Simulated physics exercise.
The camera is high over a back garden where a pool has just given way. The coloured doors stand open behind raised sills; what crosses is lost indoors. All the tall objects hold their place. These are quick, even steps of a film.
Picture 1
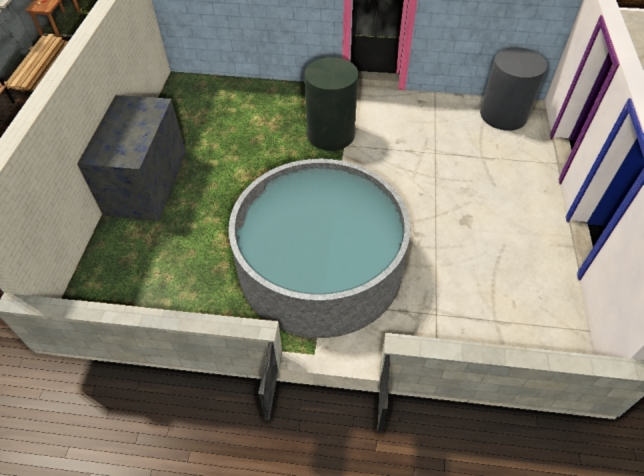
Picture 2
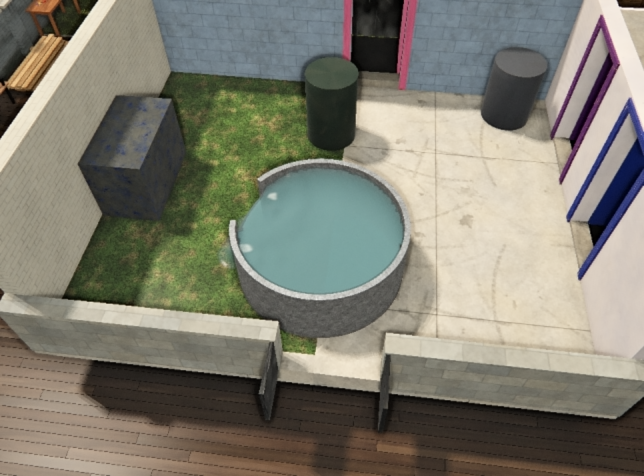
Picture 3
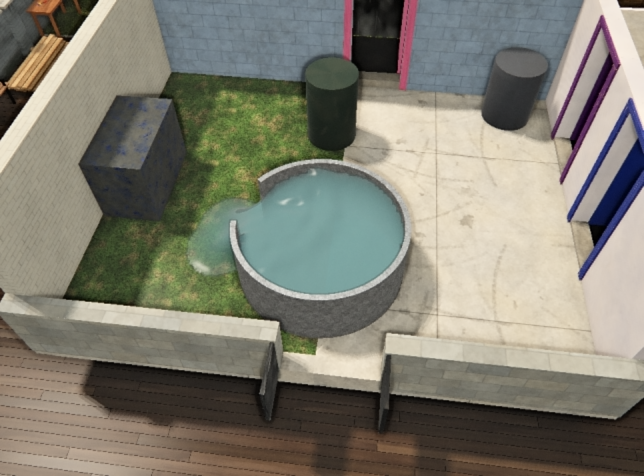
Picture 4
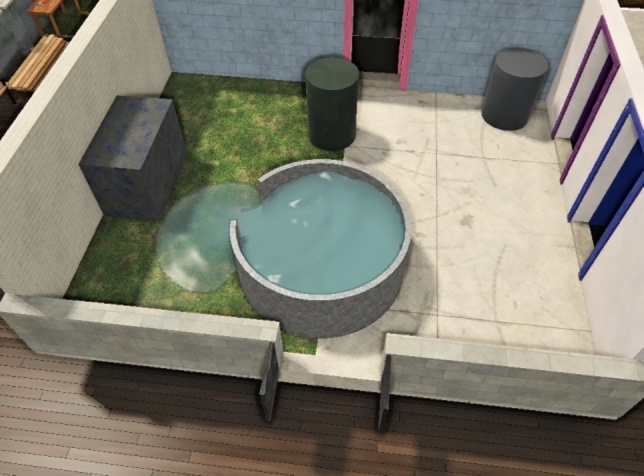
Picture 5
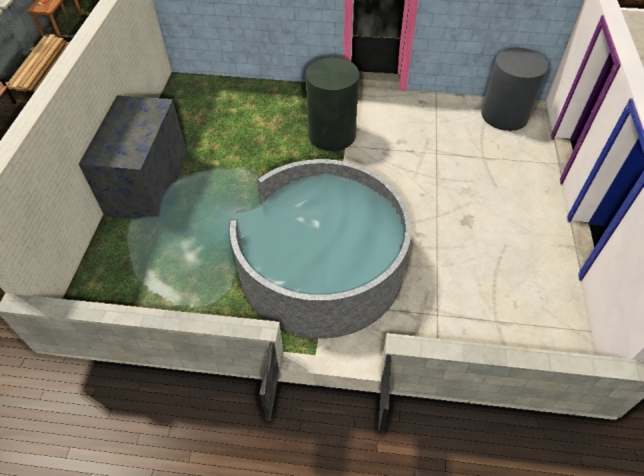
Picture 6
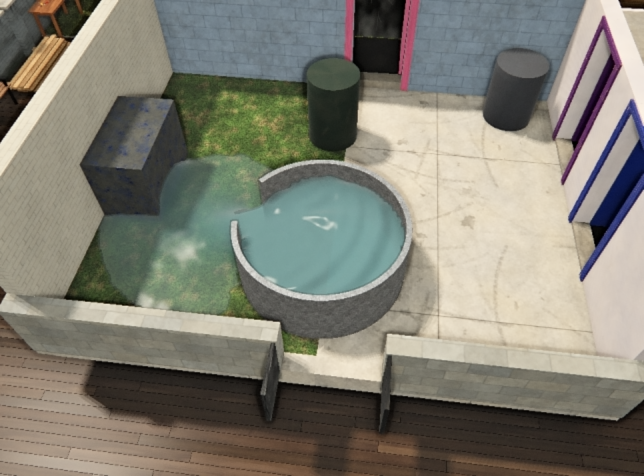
A round stone pool sat full and still in a walled back garden, then its left side opened and water poured out, spreading left across the grass to the dark box.
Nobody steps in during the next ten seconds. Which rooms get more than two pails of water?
The blue door holds within the limit; the pink door holds within the limit; the purple door holds within the limit.
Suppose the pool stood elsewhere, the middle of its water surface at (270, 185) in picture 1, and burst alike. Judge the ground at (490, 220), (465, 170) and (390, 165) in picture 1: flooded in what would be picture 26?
In turn: Clear, free of water, dry.
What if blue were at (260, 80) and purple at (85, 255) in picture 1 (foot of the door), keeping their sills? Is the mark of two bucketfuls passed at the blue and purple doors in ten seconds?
In short: The blue one lets more in, the purple one takes more.
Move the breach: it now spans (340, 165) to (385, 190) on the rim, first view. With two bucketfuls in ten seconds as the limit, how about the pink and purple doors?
Pink lets more in, purple goes over.
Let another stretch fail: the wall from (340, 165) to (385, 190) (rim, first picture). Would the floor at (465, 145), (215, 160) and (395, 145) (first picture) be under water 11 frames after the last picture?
As listed: Flooded, not flooded, awash.
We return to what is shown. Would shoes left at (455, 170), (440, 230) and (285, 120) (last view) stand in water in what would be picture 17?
In that order: No water, dry, awash.
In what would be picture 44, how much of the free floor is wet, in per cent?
Roughly 75 per cent.
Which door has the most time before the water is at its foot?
That is the blue-painted one.
A moment on, water covers 25 % of the floor; the blue door not reached, the pink door not reached, the purple door not reached.
Next, water covers 35 % of the floor; the blue door not reached, the pink door not reached, the purple door not reached.
Then, water covers 50 % of the floor; the blue door not reached, the pink door wet at the sill, nothing in, the purple door not reached.
Later, water covers 75 % of the floor; the blue door not reached, the pink door wet at the sill, nothing in, the purple door not reached.
In the end, water covers 90 % of the floor; the blue door under two buckets in, the pink door wet at the sill, nothing in, the purple door wet at the sill, nothing in.
